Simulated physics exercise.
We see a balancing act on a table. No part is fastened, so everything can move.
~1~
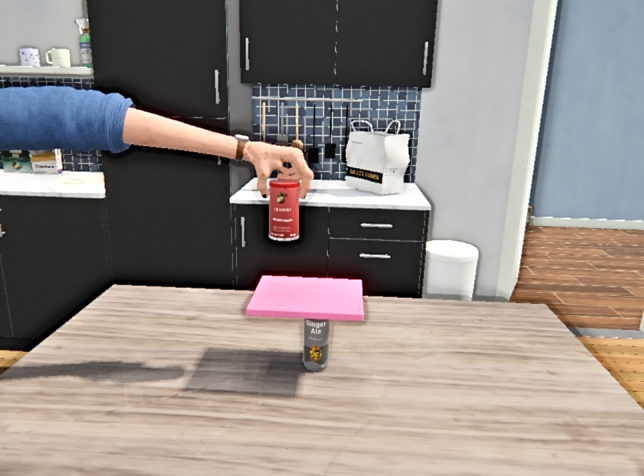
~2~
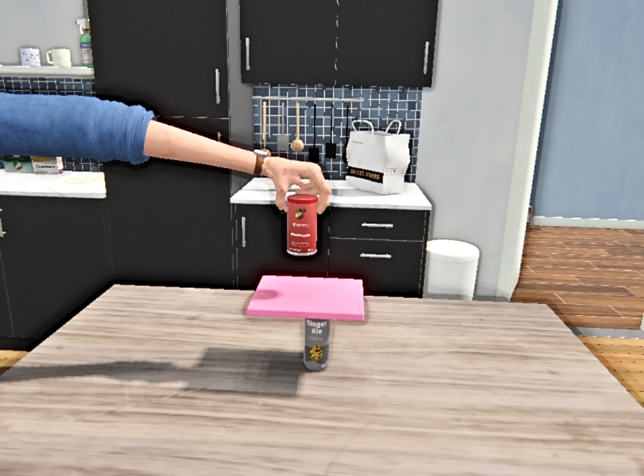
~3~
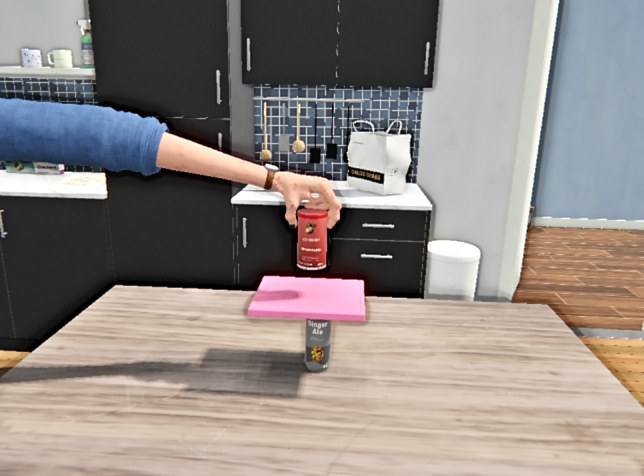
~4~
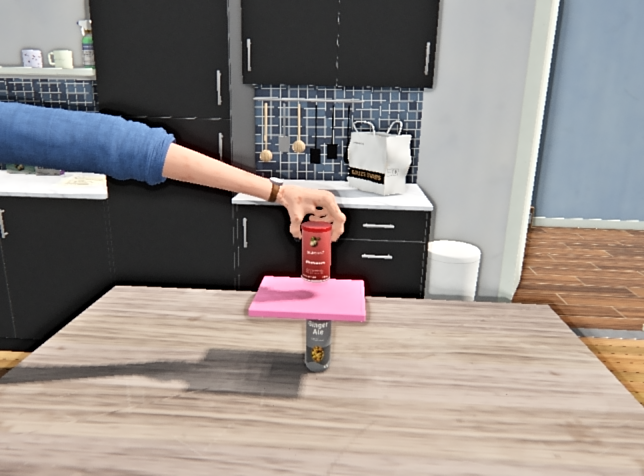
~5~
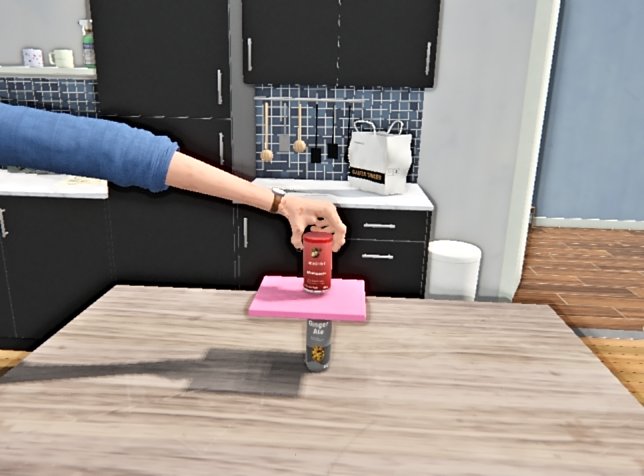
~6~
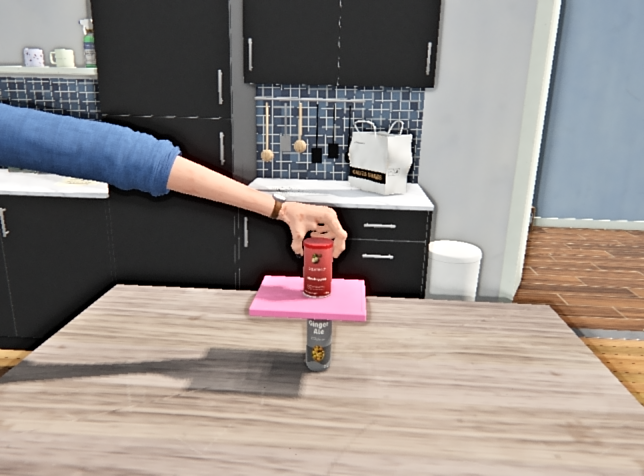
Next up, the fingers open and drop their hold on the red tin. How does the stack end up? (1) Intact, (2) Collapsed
(1) Intact.
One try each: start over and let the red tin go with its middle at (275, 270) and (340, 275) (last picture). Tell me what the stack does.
In the first try it breaks down, then in the second try it remains standing.
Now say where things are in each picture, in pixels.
In the first picture, coming down; red tin (284, 210); pink lid (308, 297).
In the second picture, coming down; red tin (302, 224); pink lid (309, 296).
In the third picture, coming down; red tin (312, 239); pink lid (310, 297).
In the fourth picture, coming down; red tin (316, 252); pink lid (310, 297).
In the fifth picture, coming down; red tin (318, 262); pink lid (311, 297).
In the sixth picture, in place under the hand; red tin (318, 268); pink lid (311, 297).
Then, 0.20 s after the last picture, nothing has stirred.
Then, 0.40 s after the last picture, red tin resting near (318, 268).
At rest, all 3 in place. Seen from the same camera at the end, red tin near (318, 268). The stack stays up.
